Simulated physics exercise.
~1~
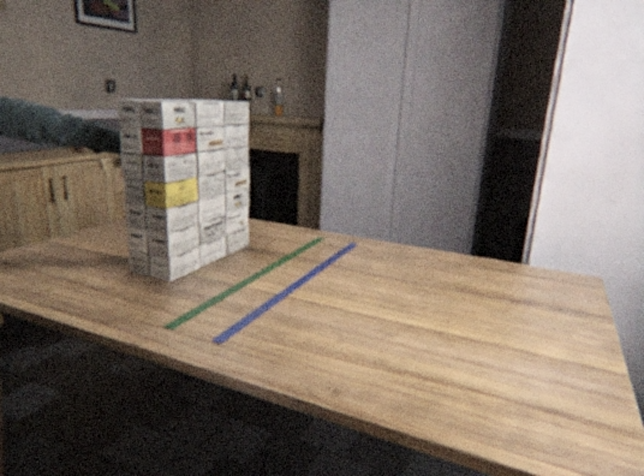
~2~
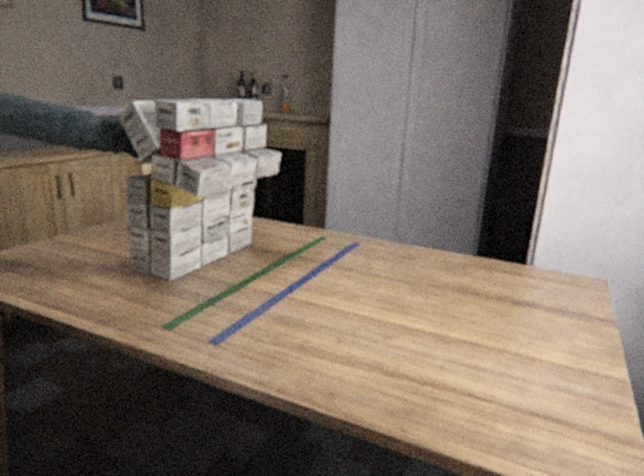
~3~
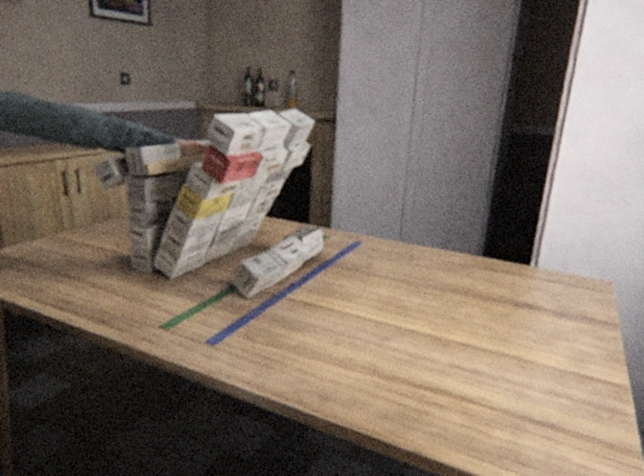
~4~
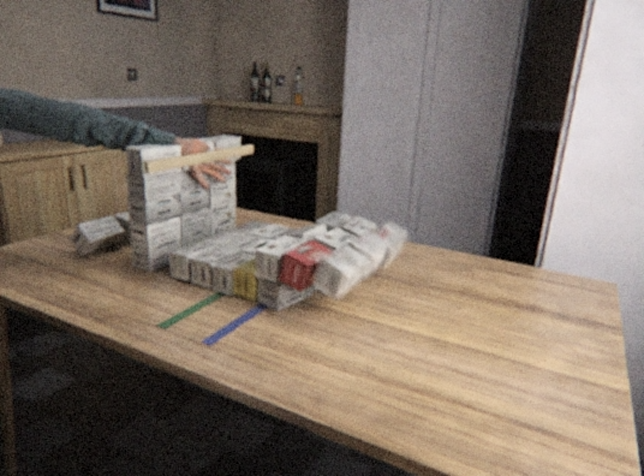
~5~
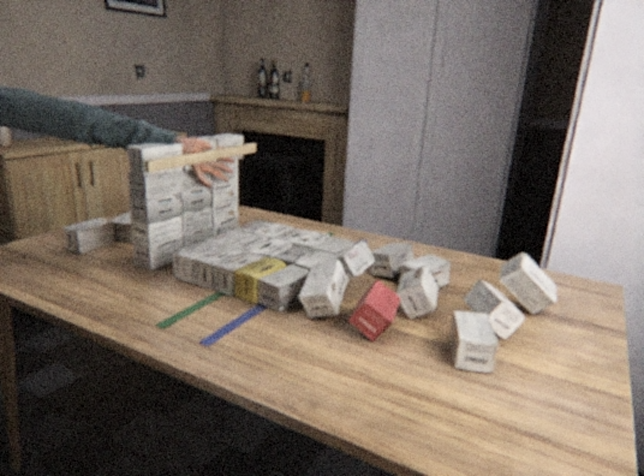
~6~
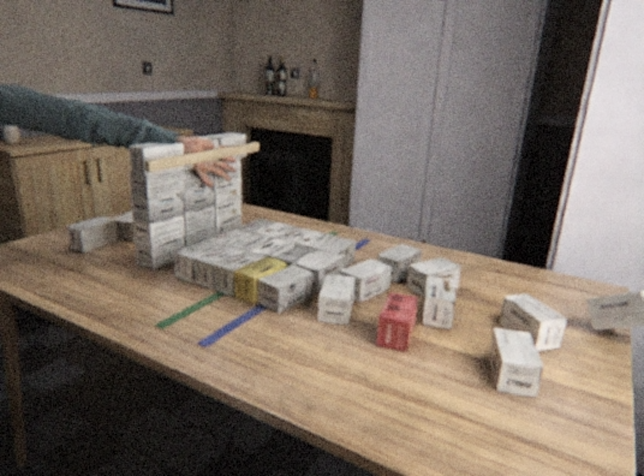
To begin with, a neat block of pale tea packets, one red and one yellow, stands on a wooden table behind a green and a blue line. An arm reaches in from the left and pushes a batten into the stack from behind, skewing its upper layers. The front part leans forward, and some packets drop near the lines. It then topples across both lines, and the leading packets break away and tumble rightward. Finally, the rear packets still stand under the hand and batten, the yellow one lies among the flattened packets, and the red one rests farther right, beyond both lines.
